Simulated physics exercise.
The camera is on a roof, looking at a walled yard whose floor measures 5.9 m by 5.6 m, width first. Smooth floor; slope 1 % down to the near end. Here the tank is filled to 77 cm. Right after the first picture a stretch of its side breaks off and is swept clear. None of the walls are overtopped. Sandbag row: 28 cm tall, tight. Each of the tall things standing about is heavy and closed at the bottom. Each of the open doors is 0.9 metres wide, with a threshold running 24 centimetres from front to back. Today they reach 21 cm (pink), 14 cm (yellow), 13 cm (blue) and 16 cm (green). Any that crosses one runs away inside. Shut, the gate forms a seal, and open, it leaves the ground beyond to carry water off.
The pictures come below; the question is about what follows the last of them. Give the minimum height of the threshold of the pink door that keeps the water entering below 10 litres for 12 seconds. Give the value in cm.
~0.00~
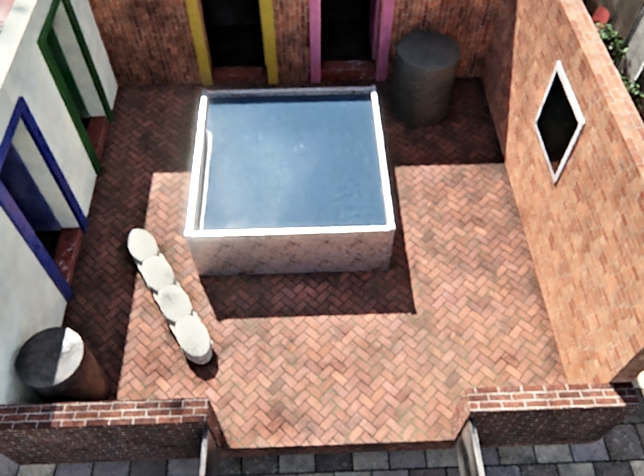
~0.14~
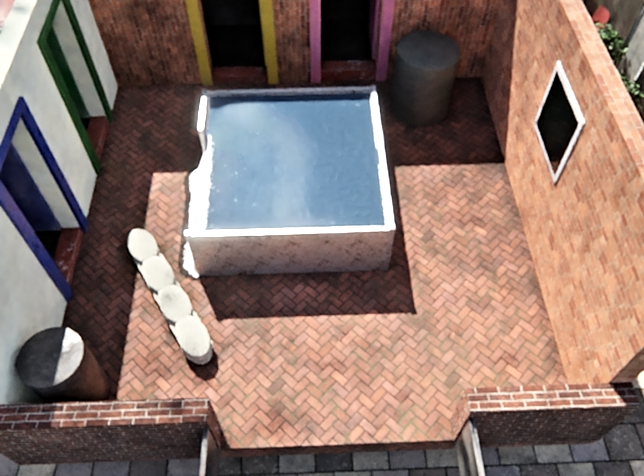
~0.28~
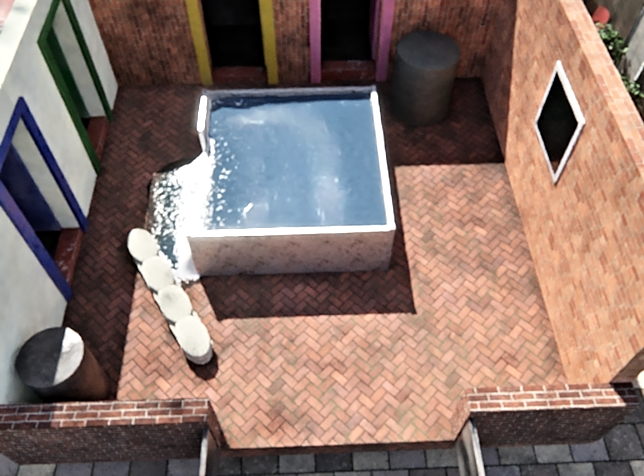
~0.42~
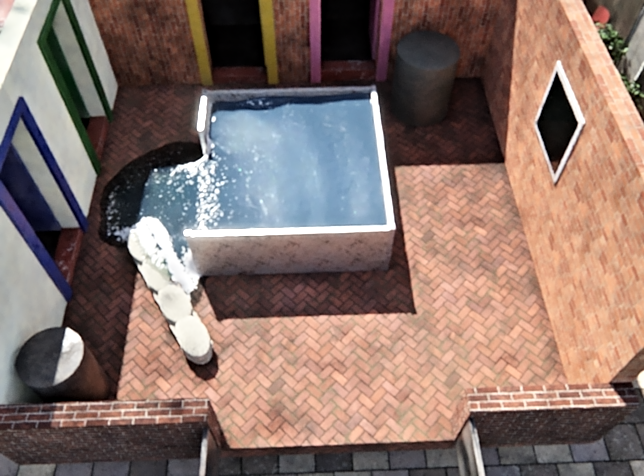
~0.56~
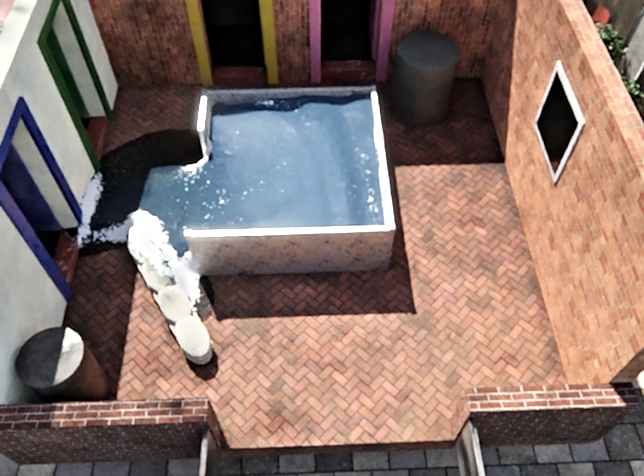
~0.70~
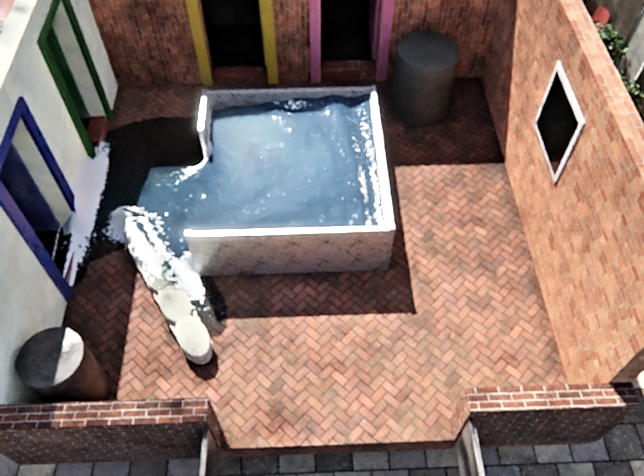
Minimum height: About 18 cm.
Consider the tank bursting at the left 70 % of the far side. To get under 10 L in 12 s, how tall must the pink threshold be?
Required height: Approx. 28 cm.
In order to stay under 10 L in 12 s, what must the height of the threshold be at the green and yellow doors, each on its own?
Roughly 29 cm for the green door and roughly 12.5 cm for the yellow door.
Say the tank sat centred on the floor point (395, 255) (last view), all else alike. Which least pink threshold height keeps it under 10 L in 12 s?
Then close to 16 cm.
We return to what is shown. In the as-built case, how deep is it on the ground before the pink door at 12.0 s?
It stands about 11.5 centimetres deep.
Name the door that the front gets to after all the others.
The pink one.
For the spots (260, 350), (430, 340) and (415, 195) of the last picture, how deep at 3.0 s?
Taking the spots in order: About 4, 2 and 0 centimetres.
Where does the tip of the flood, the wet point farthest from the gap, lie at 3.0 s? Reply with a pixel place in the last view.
Lab note: Front tip approx. (549, 414).
After 1.4 s water covers 30 % of the floor, deepest (58 cm) near (90, 209); it has not reached the pink door.
After 3.0 s water covers 70 % of the floor, deepest (40 cm) near (115, 102); 5 cm at the pink door, 0 litres in over its 21 cm threshold.
After 12.0 s water covers 95 % of the floor, deepest (13 cm) near (52, 370); 11 cm at the pink door, 2 litres in over its 21 cm threshold.
At the pink door as built, the water arrived by 2.6 s and peaked near 21 cm at 5.6 s.
Run again over the same 12 s with other heights there, 19 litres in over 16.5 cm, 2 litres over 22 cm. The limit of 10 litres is kept from about 18 cm up.
